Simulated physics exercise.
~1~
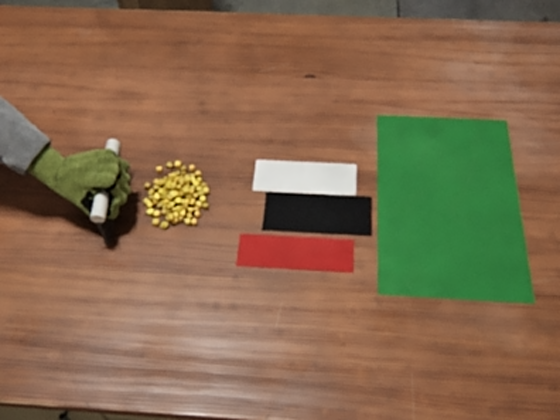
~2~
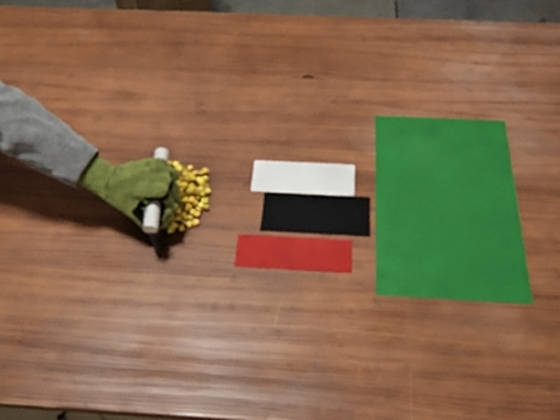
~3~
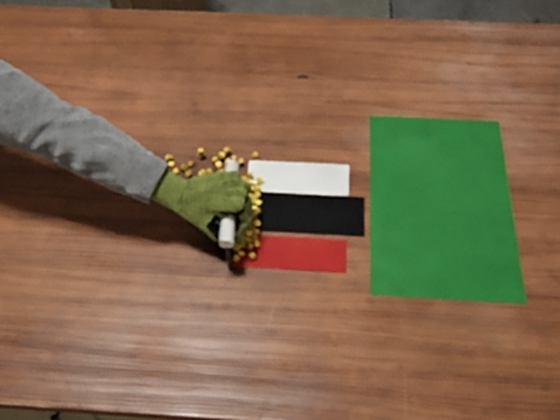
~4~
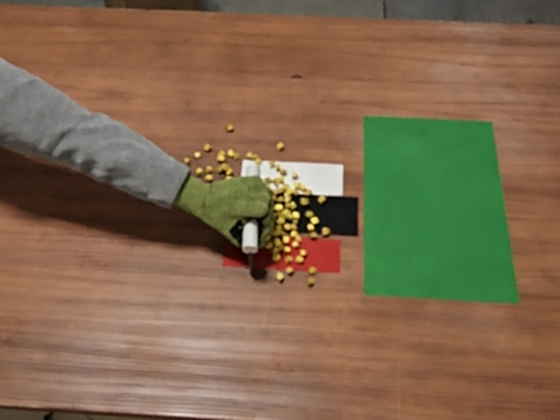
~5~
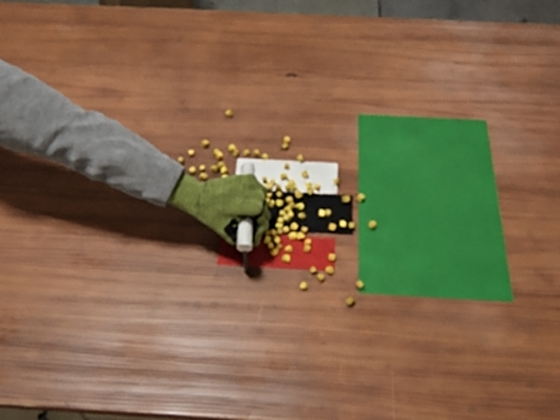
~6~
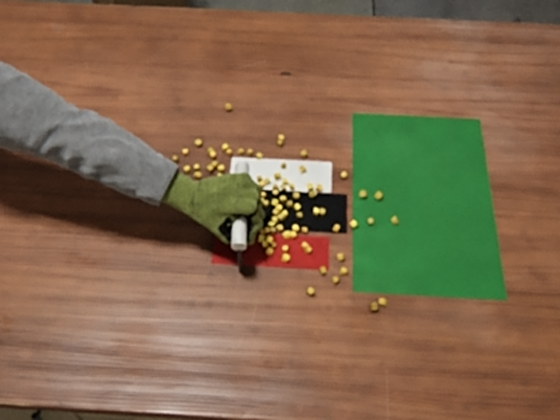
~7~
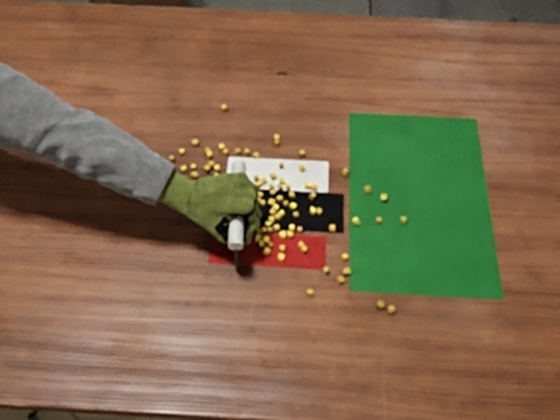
On a wooden table, a gloved hand pushes yellow pieces right, scattering them across colored mats.
